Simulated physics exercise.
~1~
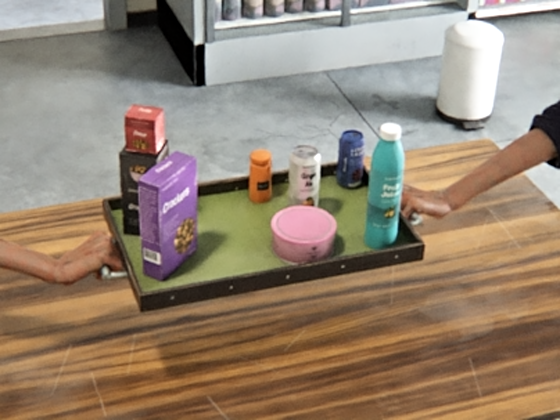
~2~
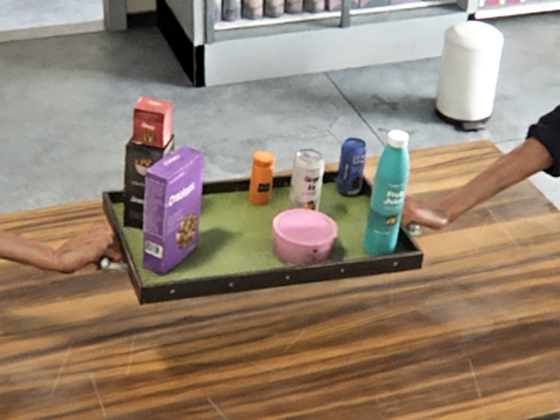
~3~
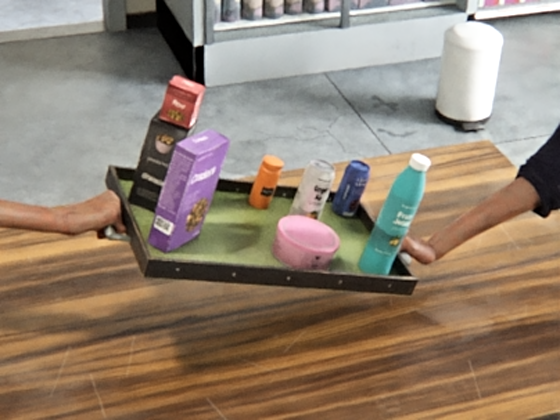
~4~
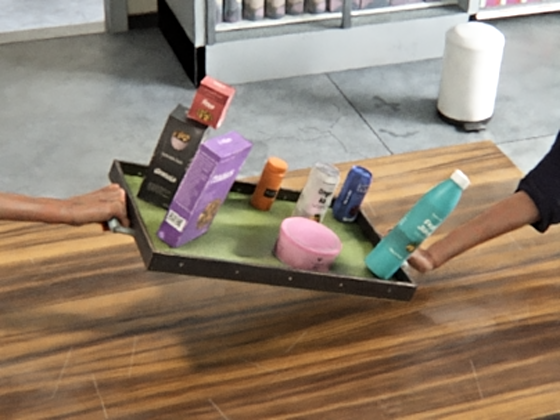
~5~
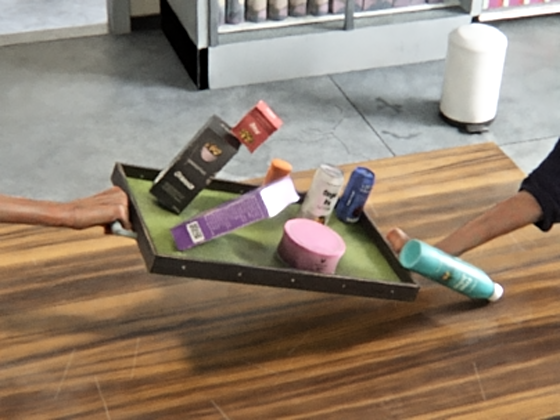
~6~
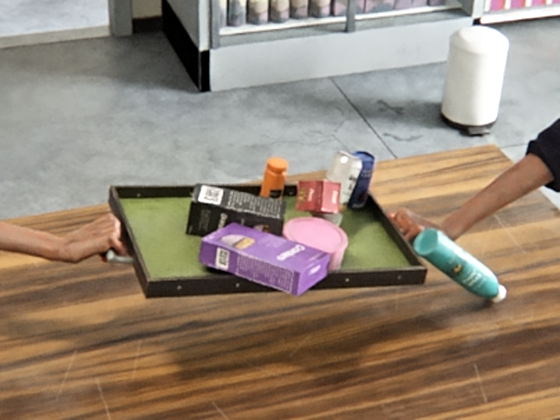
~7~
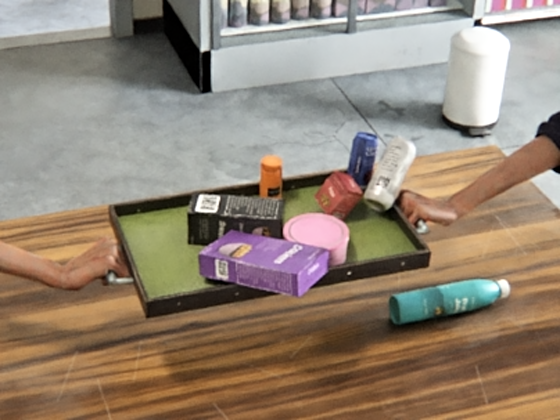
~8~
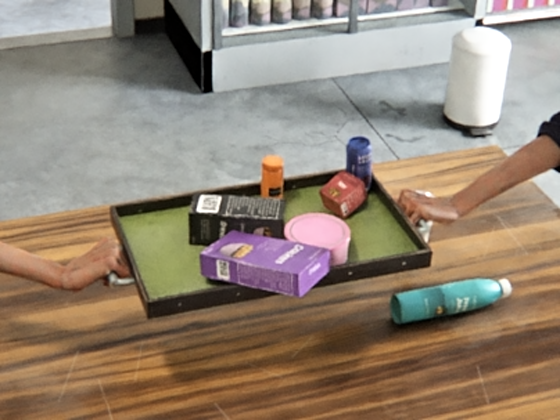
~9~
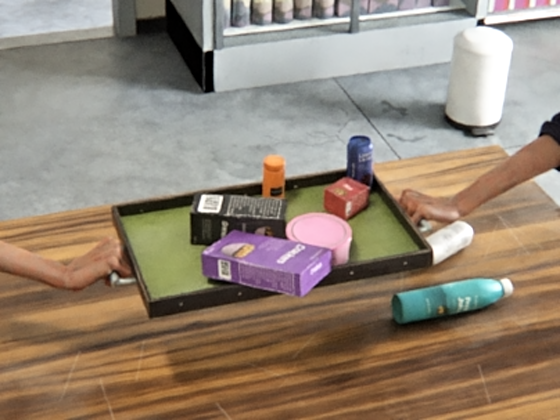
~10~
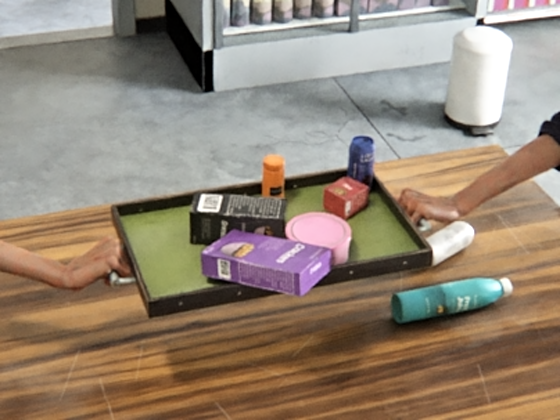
Two hands tilting a green serving tray down to the right and levelling it, cartons toppling, turquoise bottle and white can falling off.
